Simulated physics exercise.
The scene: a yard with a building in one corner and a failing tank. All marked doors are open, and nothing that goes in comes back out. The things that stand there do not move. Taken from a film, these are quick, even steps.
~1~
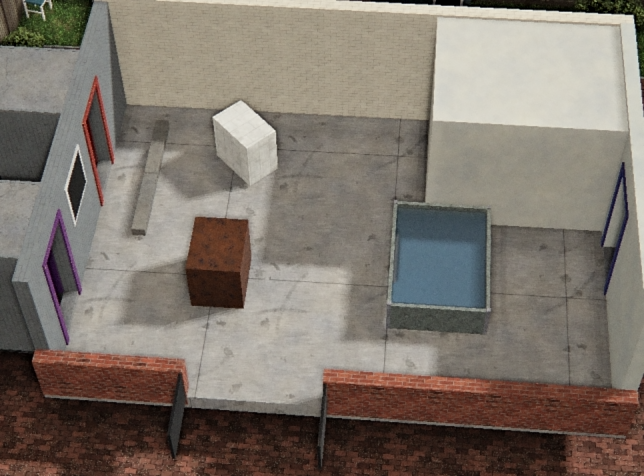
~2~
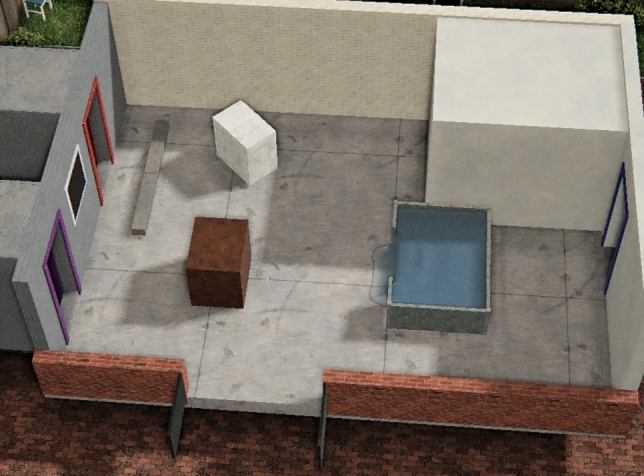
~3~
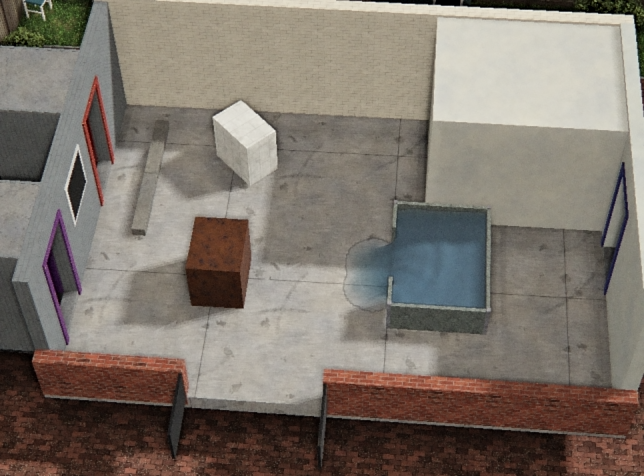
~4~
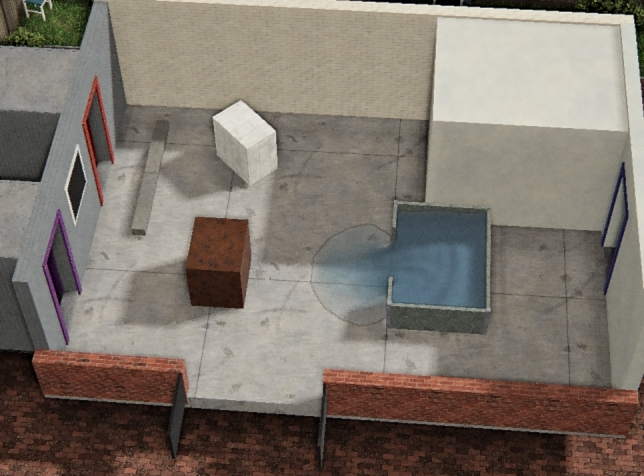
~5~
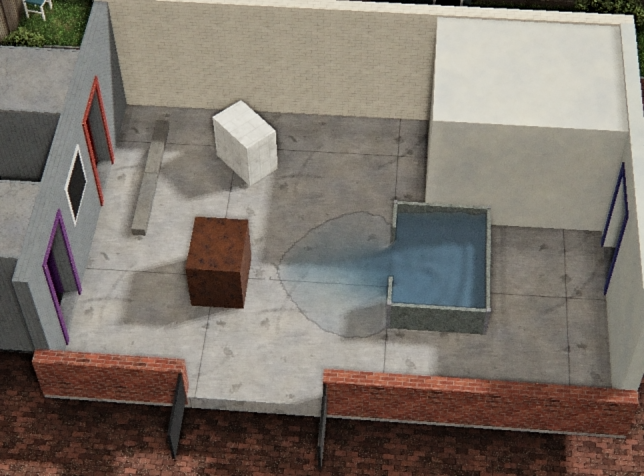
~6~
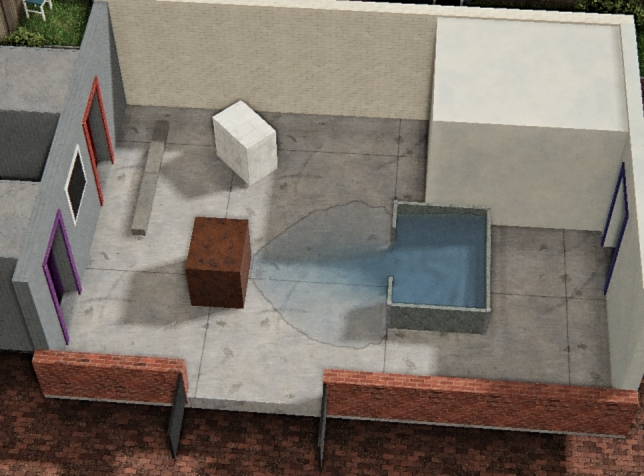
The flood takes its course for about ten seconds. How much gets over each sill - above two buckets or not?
In order: The blue door will receive two buckets or fewer; the red door will receive two buckets or fewer; the purple door will receive two buckets or fewer.
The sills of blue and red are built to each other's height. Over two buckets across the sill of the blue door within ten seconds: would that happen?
Note: Blue falls below the cutoff.
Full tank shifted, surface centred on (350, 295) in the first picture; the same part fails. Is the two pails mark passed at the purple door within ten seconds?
One at a time, the purple door tops the threshold.
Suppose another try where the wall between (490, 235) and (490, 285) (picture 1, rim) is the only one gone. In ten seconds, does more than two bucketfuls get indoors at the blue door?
Note: Blue door admits more.
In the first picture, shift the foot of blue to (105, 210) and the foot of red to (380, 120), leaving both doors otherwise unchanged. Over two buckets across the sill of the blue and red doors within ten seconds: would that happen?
As it turns out, the blue door spills past but the red door keeps clear.
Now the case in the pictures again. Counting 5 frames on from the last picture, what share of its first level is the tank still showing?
Somewhere near 64 %, give or take.
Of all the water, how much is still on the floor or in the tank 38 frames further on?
About 84 %.
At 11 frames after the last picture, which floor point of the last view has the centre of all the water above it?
That puts it at around (359, 273).
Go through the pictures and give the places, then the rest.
The open tank at (440, 257) is whole and still, in the first frame.
The front is at (382, 302), out from the gap at (393, 269), in the second frame.
Water pours out at (393, 269) and has run to (354, 300), in the third frame.
Water pours out at (393, 269) and has run to (320, 256), in the fourth frame.
The front is at (283, 273), out from the gap at (393, 268), in the fifth frame.
The front is at (252, 271), out from the gap at (393, 269), in the sixth frame.
A moment on, water covers 20 % of the floor; the blue door not reached, the red door not reached, the purple door not reached.
Next, water covers 35 % of the floor; the blue door not reached, the red door not reached, the purple door not reached.
Then, water covers 45 % of the floor; the blue door not reached, the red door not reached, the purple door wet at the sill, nothing in.
Later, water covers 60 % of the floor; the blue door not reached, the red door wet at the sill, nothing in, the purple door wet at the sill, nothing in.
In the end, water covers 70 % of the floor; the blue door not reached, the red door wet at the sill, nothing in, the purple door wet at the sill, nothing in.
